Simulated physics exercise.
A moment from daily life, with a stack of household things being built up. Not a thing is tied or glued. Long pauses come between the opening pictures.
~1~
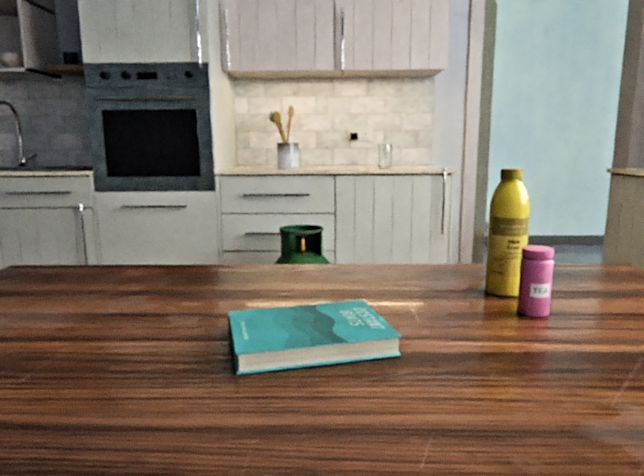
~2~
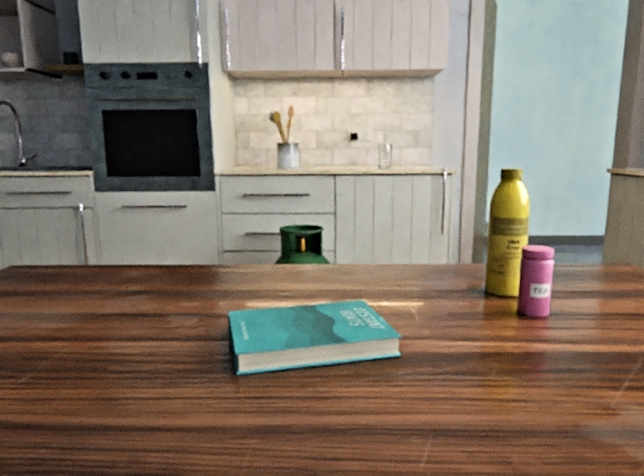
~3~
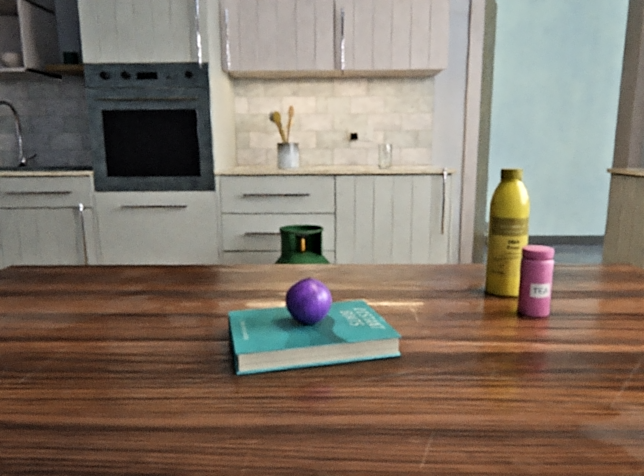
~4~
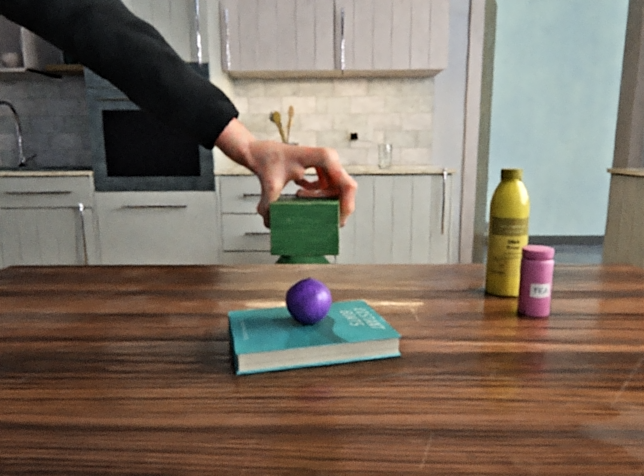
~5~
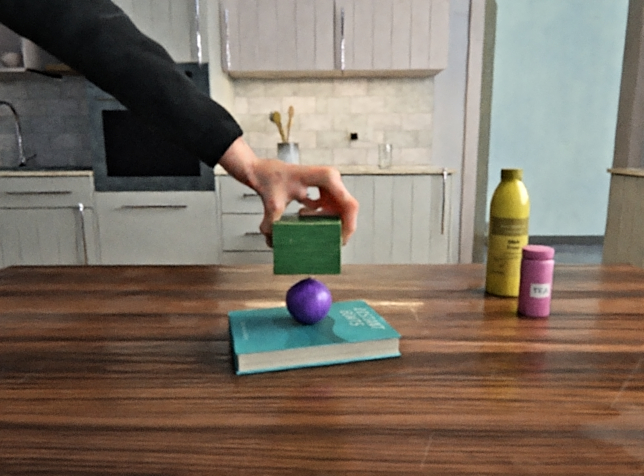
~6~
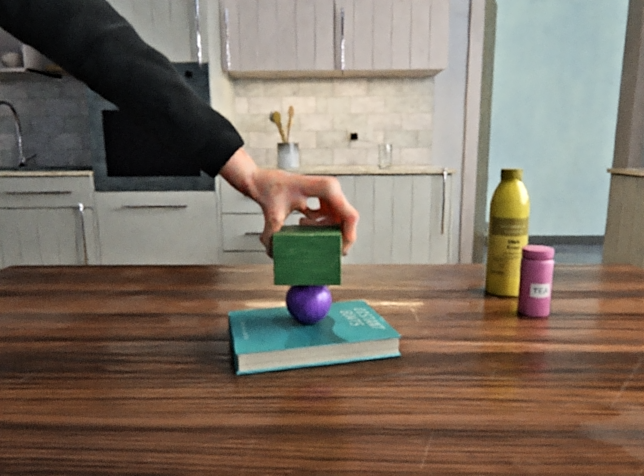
A turquoise book lies on a striped brown wooden table, seen from a fixed, slightly raised view facing a pale kitchen with a dark oven. A yellow bottle and a smaller pink container stand at right, with a green rounded object behind the book. A purple onion appears on the book, then a dark-sleeved arm from the upper left lowers a green block onto it, still gripping the block.
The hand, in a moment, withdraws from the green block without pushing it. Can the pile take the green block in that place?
It doesn't stay intact.
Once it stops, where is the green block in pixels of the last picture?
It ends near (445, 317).
Then, 0.60 s on from there, green block turned 38° from how it was put near (337, 260).
Then, 0.70 s on from there, green block now fallen.
Then, 0.80 s on from there, things are still on the move.
Then, 1.00 s on from there, as before.
In the end, fallen, green block; the other 4 unmoved. At the end, from the last picture's camera, green block near (446, 317). The pile gives way.
